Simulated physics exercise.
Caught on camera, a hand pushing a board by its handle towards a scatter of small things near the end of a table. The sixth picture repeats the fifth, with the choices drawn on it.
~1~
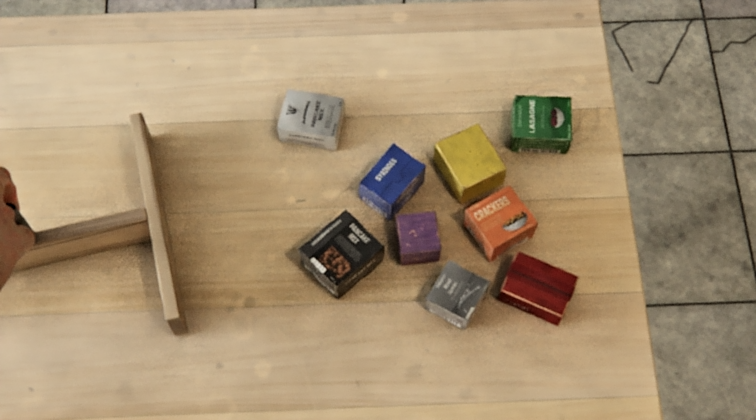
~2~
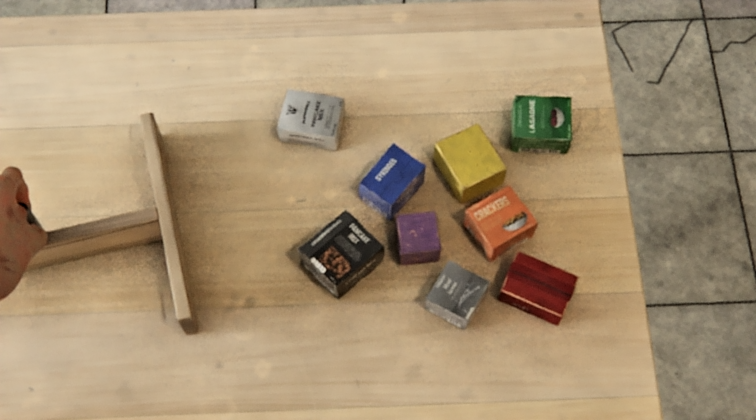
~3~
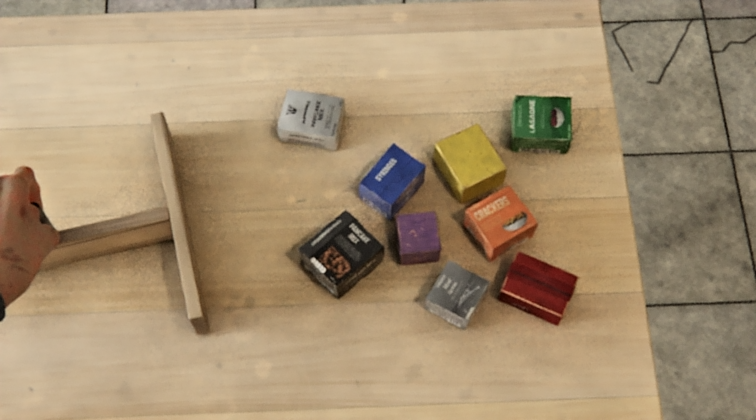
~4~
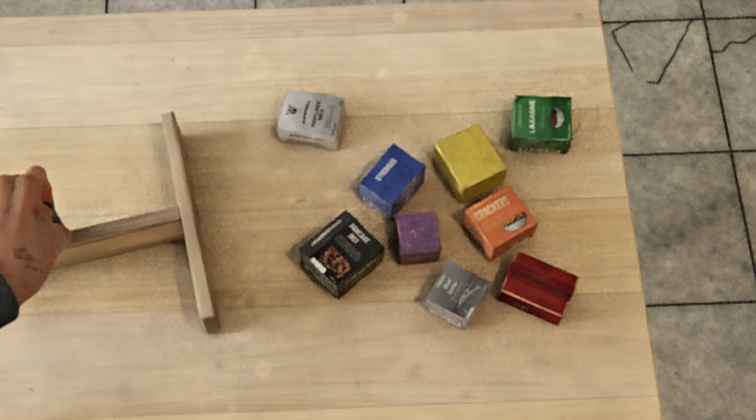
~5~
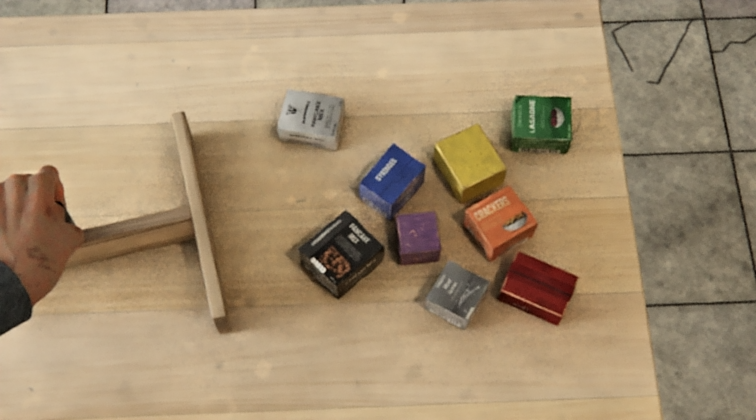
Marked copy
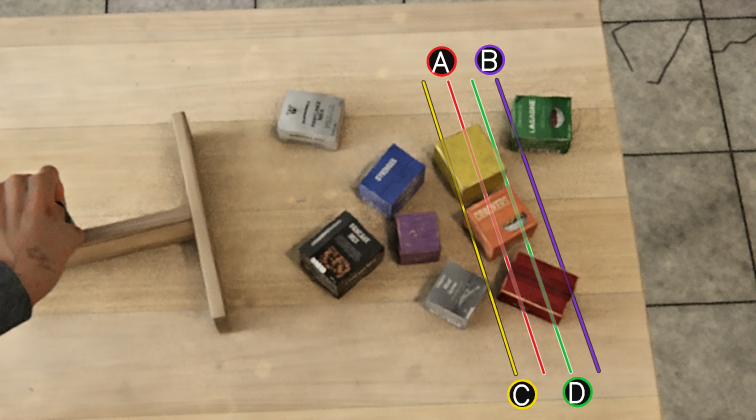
A hand gripping the handle of a wooden board slides it slowly a short way right across a light wooden table, towards a scatter of small colourful boxes and blocks, which stay still and untouched near the table's edge.
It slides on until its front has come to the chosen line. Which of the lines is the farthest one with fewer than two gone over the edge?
At D, and not beyond.
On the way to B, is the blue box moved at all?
By then, yes.
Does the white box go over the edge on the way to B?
By then, no.
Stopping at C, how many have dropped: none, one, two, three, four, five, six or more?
The count is none.
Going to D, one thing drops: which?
It is the orange packet.
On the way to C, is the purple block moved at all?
Yes.
On the marked copy, A at (493, 219); B at (545, 217); C at (467, 220); D at (519, 218).
With D. Early on, board (313, 206); white box (329, 113); black packet (373, 255).
Further on, board (429, 201); orange packet (570, 213); red box (549, 286).
At the end, board (518, 198); orange packet over the edge; red box (633, 275); one fallen.
As for the rest, A is within the limit but short; B drops two; C is within the limit but short.
